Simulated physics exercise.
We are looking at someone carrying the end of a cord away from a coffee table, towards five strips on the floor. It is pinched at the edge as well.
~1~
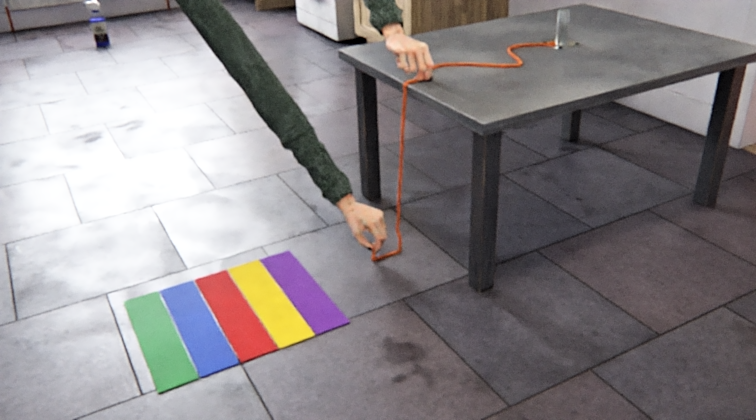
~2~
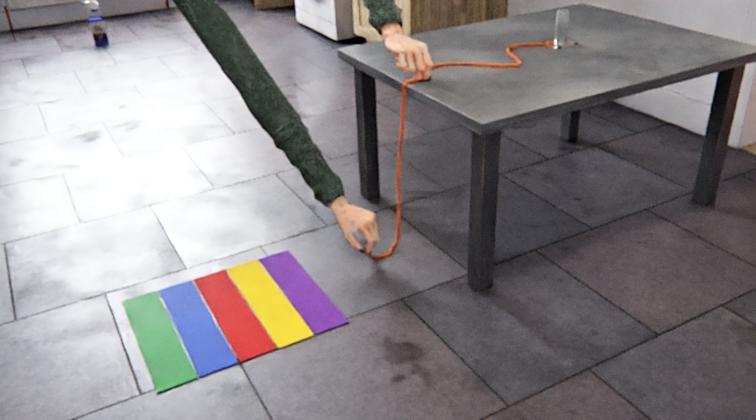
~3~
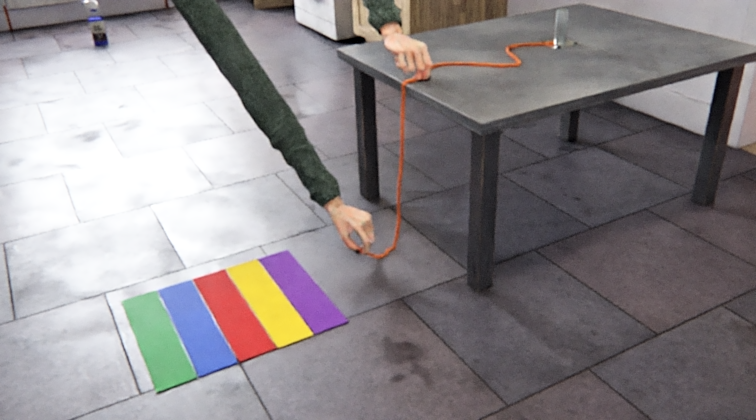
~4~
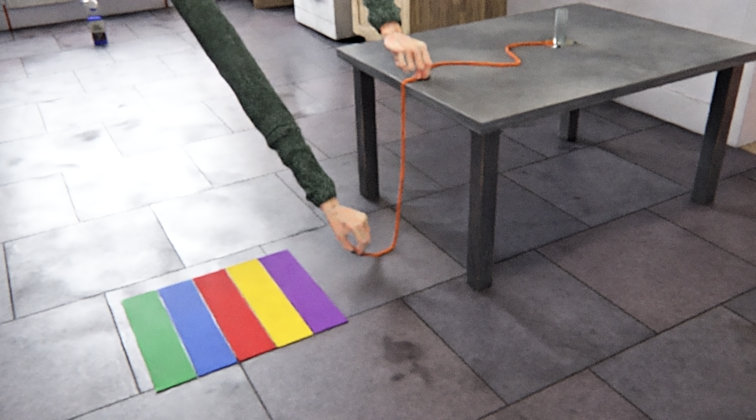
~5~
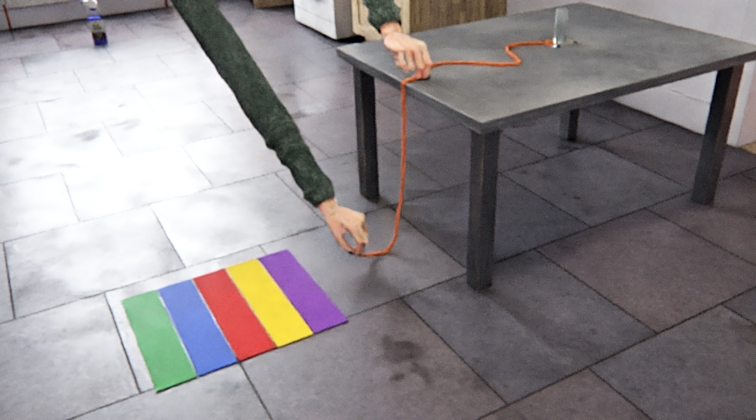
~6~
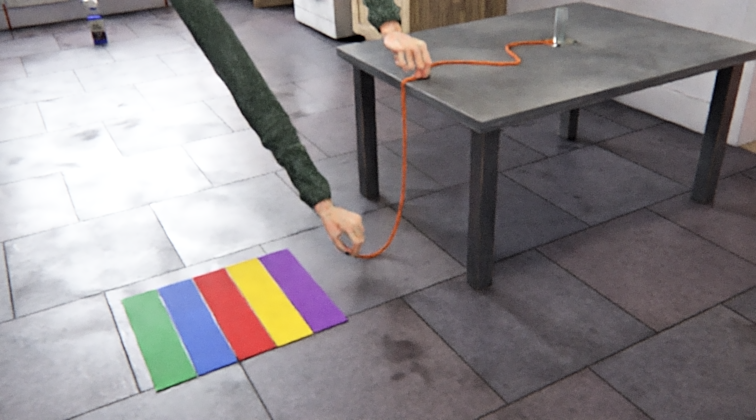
Hand drawing the end of an orange cord slightly left near coloured floor strips, while another hand pinches it at the table edge.
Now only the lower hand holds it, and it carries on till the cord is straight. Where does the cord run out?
Over blue.
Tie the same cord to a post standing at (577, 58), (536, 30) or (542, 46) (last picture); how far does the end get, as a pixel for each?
About (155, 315), (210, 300) and (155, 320).
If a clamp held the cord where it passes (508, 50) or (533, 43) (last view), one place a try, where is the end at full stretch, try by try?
In that order: (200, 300) and (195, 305).
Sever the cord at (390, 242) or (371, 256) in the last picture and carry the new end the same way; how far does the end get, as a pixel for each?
The places are (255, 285) and (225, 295).
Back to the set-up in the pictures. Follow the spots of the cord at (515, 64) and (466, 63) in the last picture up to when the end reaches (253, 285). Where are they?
About (471, 64), and the other about (431, 74).
A little later, end near (253, 285); over yellow.
Next, end near (212, 299); over red.
When it is tight, end near (187, 307); over blue. The end stops over the blue strip.
